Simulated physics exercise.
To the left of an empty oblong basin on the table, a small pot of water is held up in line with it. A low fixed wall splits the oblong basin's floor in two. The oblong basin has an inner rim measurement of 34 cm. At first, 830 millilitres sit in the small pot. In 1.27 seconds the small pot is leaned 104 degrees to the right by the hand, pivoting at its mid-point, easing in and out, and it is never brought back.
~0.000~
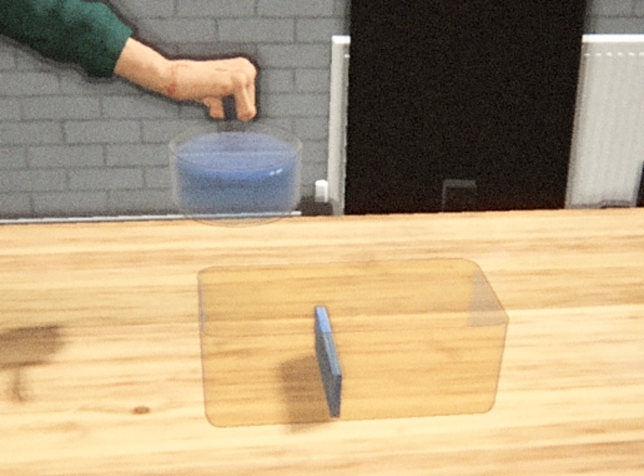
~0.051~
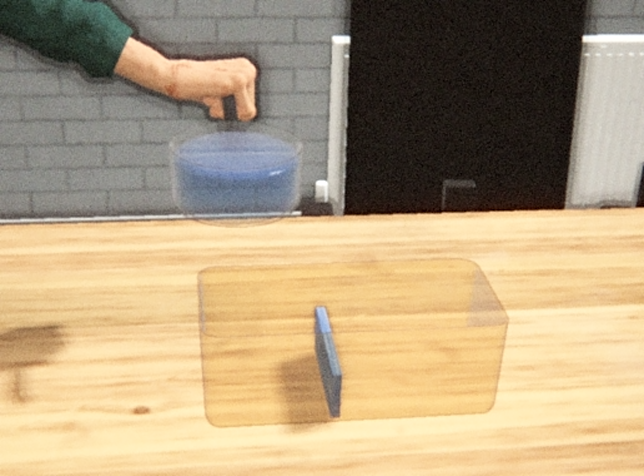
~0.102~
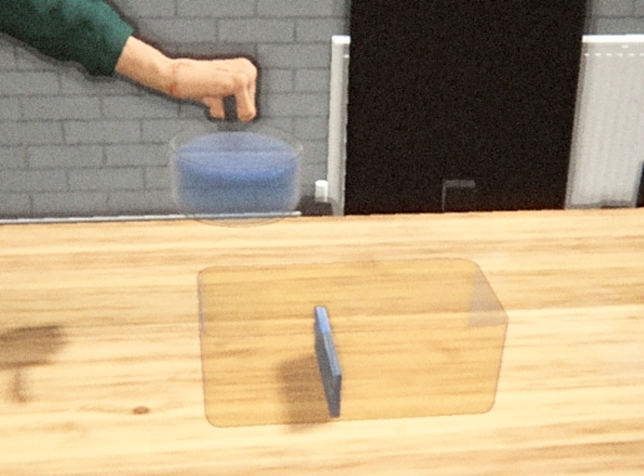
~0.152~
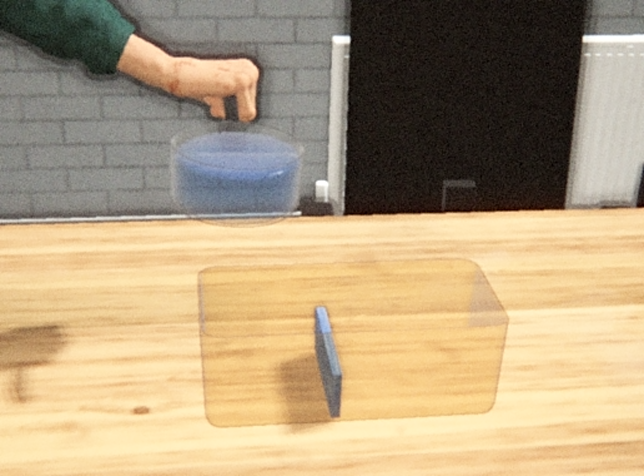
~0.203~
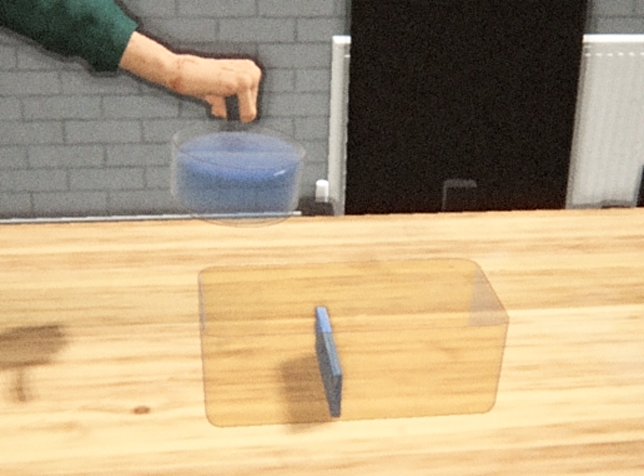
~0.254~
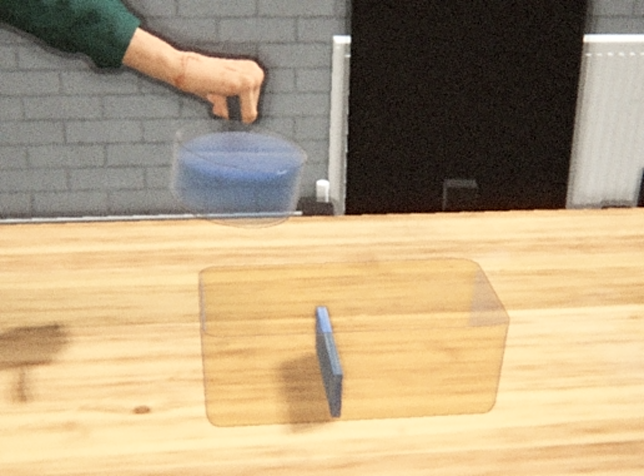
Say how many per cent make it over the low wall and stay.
About 77 per cent makes it over and stays.
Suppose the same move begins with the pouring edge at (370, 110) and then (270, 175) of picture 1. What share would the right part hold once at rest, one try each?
The first try gives around 100 percent, the second around 40 percent.
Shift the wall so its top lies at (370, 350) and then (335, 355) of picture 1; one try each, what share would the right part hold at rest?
Respectively close to 35 and 70 %.
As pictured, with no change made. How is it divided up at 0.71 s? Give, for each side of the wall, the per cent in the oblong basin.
About 1 left, 12 right.
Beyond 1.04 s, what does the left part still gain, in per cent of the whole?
It comes to about 16 per cent.
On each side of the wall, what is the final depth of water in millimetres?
Roughly 8 mm on the left side and 22 mm on the right side.
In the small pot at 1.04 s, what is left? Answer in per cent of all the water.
10 in a hundred, give or take.
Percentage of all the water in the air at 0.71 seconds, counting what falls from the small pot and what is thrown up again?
Around 32 percent.
Then, 0.71 s in, the tilt is 61° and 54 per cent is still to pour, 1 is left of the wall and 12 right of it.
Then, 1.04 s in, the tilt is 96° and 9 per cent is still to pour, 6 is left of the wall and 74 right of it.
Then, 1.39 s in, the tilt is 104° and 0 per cent is still to pour, 21 is left of the wall and 77 right of it.
Then, 1.77 s in, the tilt is 104° and 0 per cent is still to pour, 22 is left of the wall and 77 right of it.
Finally, 22 per cent lies left of the wall, 77 right of it and 1 outside.
